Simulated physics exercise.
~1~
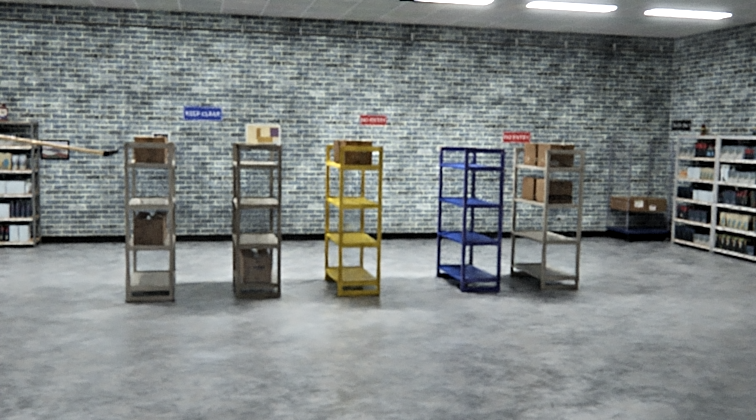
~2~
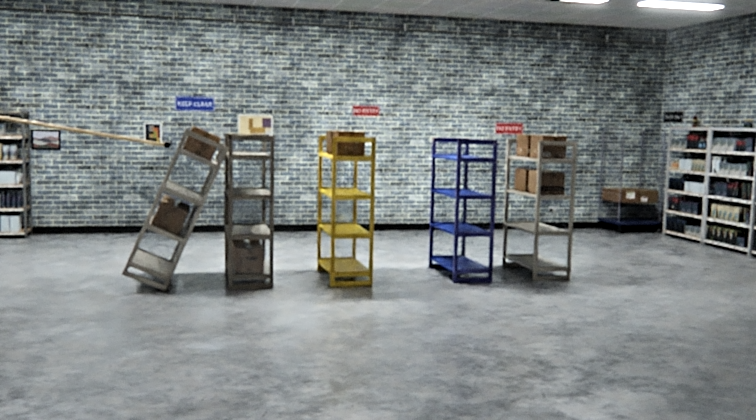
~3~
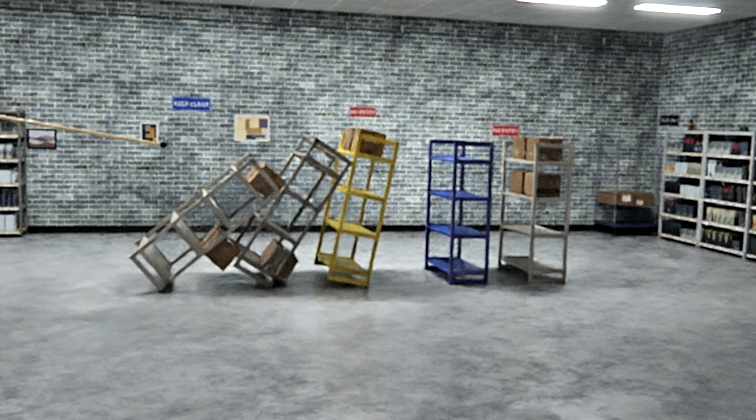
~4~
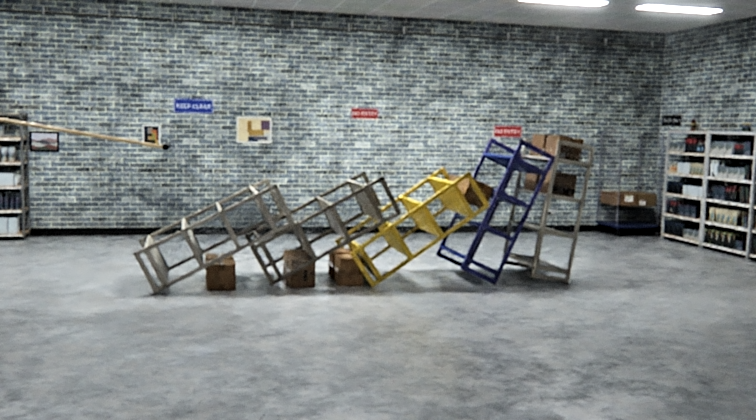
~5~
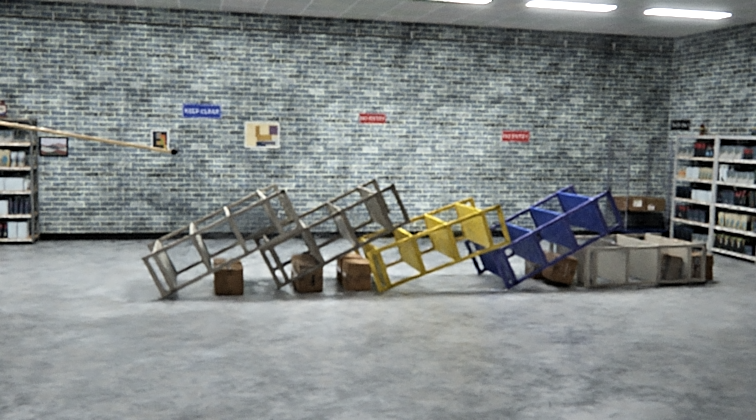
Five open shelving racks stand in a row across a grey concrete floor, seen from the front by a slightly swaying camera, with a brick wall and stocked bookshelves behind. Two grey racks are at left, then a yellow one, a blue one and another grey one, several holding brown boxes. A long pole reaches in from the left and tips the first rack rightward into its neighbour. Boxes slide out as the second topples against the yellow rack, which falls into the blue. The blue knocks down the last, leaving four slumped in an overlapping line and the final one flat.
